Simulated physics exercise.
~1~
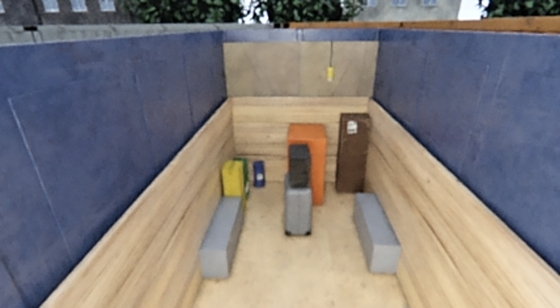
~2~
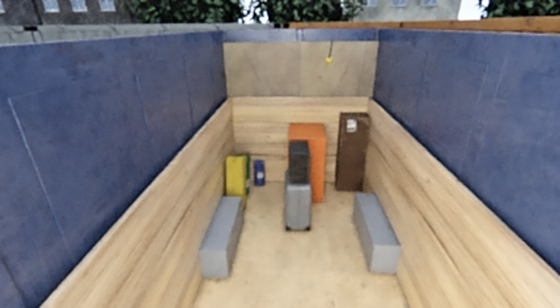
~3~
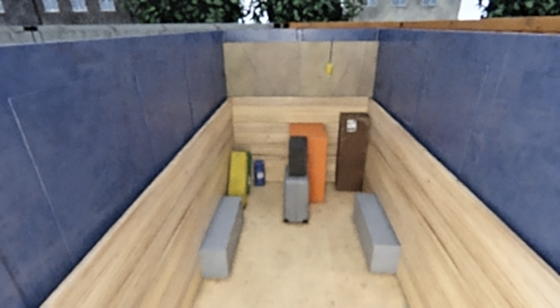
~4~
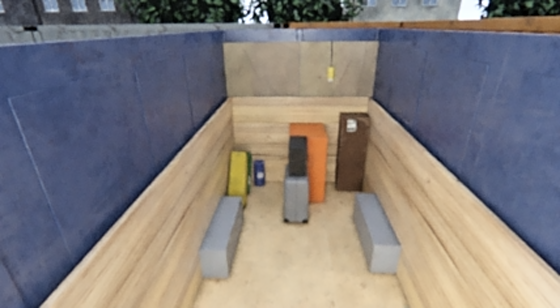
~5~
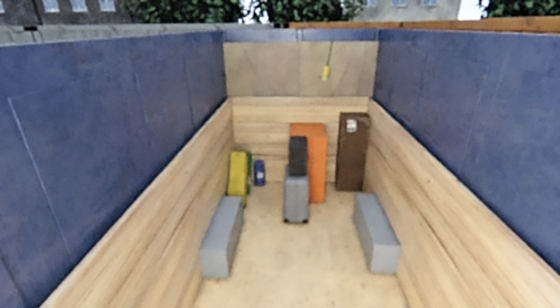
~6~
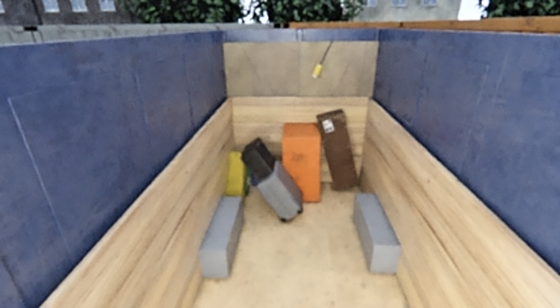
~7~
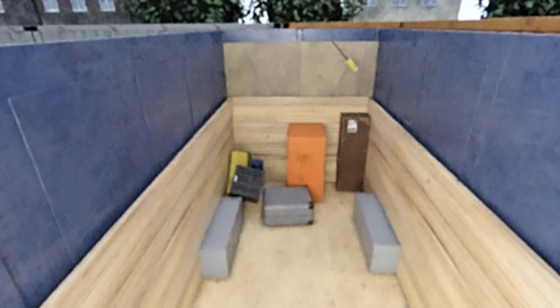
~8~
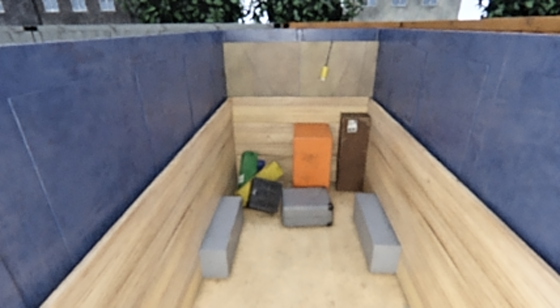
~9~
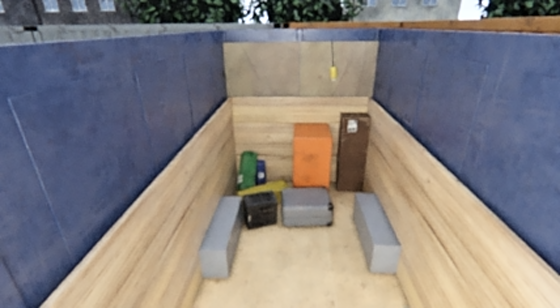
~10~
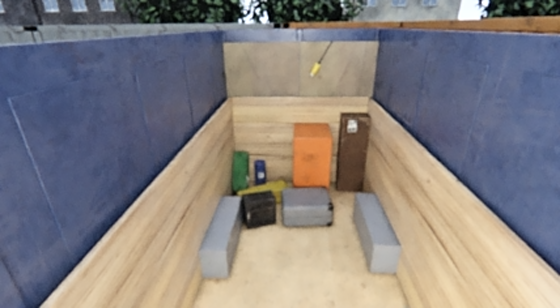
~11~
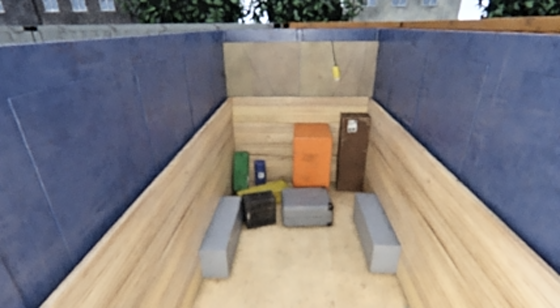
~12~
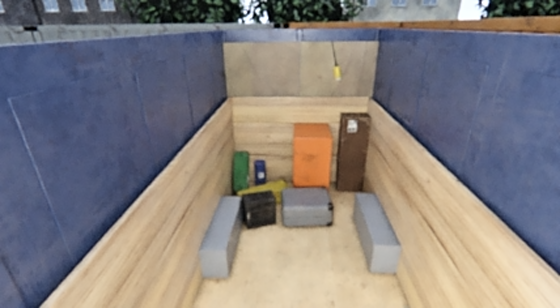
A grey case and black chest topple left, then lie beside a fallen yellow box.
